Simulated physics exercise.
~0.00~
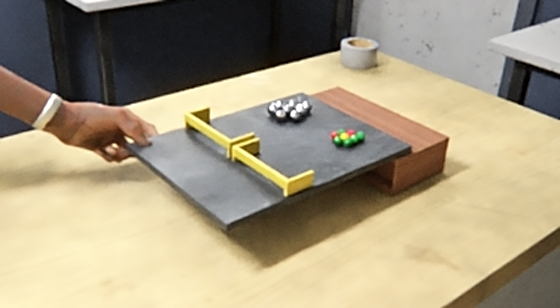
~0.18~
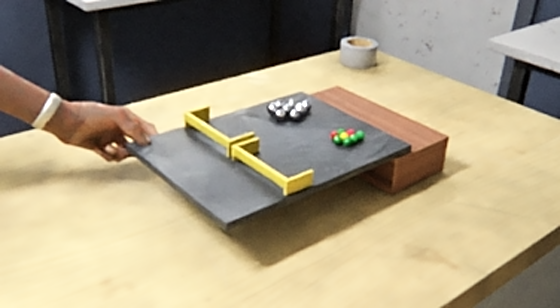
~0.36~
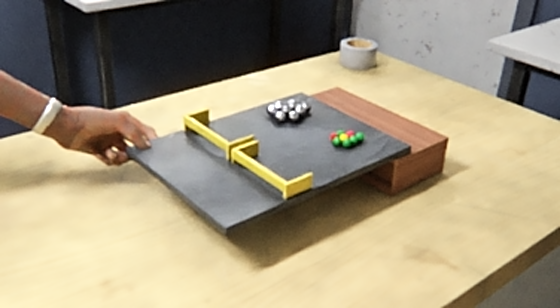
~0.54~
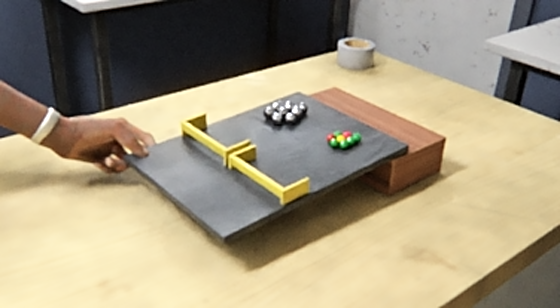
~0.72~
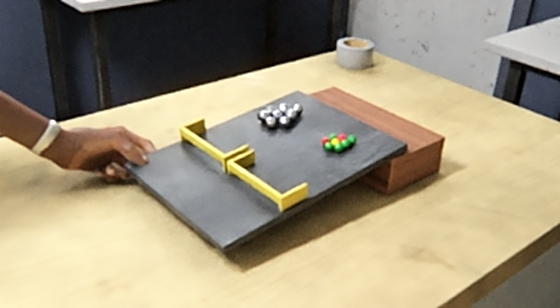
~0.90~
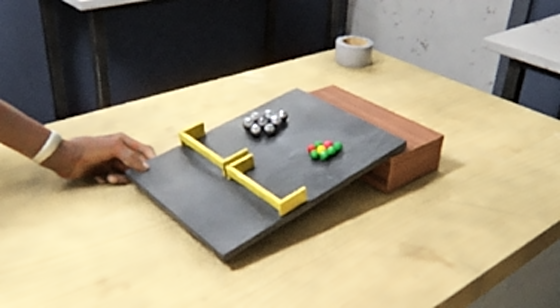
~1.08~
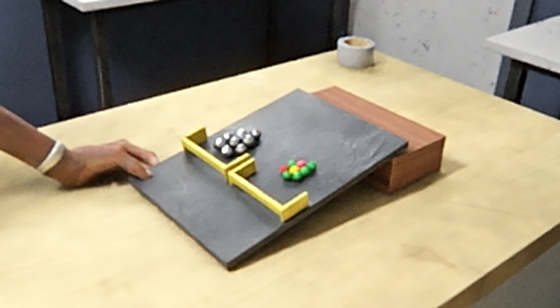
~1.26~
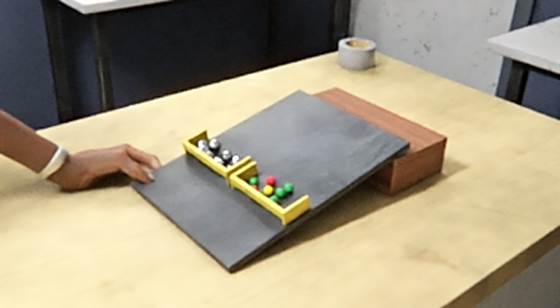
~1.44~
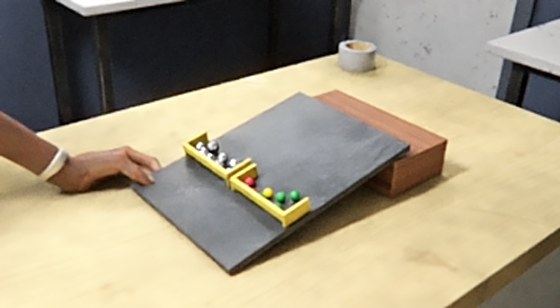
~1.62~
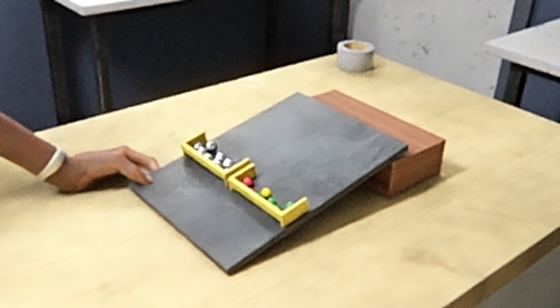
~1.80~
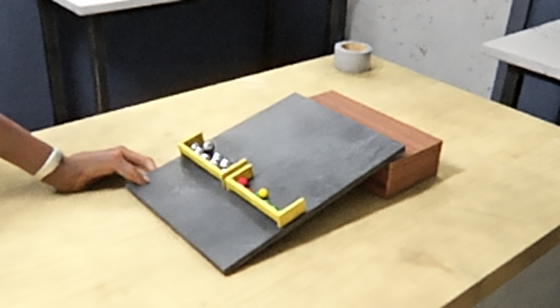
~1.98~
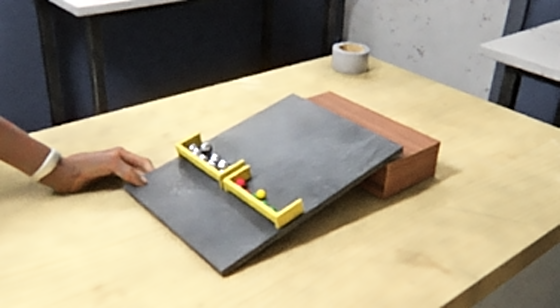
To begin with, a hand with a pale wristband holds the left end of a dark board whose right end rests on a reddish-brown block, with two small heaps lying near the raised side. The hand lowers its end towards the table, and the slope steepens. The silvery, dark heap and the red, green and yellow one start sliding down to the left. Each reaches its own yellow bar and spreads out along it. At the end, the board rests tilted, the hand stays at its low end, and pieces of both heaps sit gathered behind the bars.
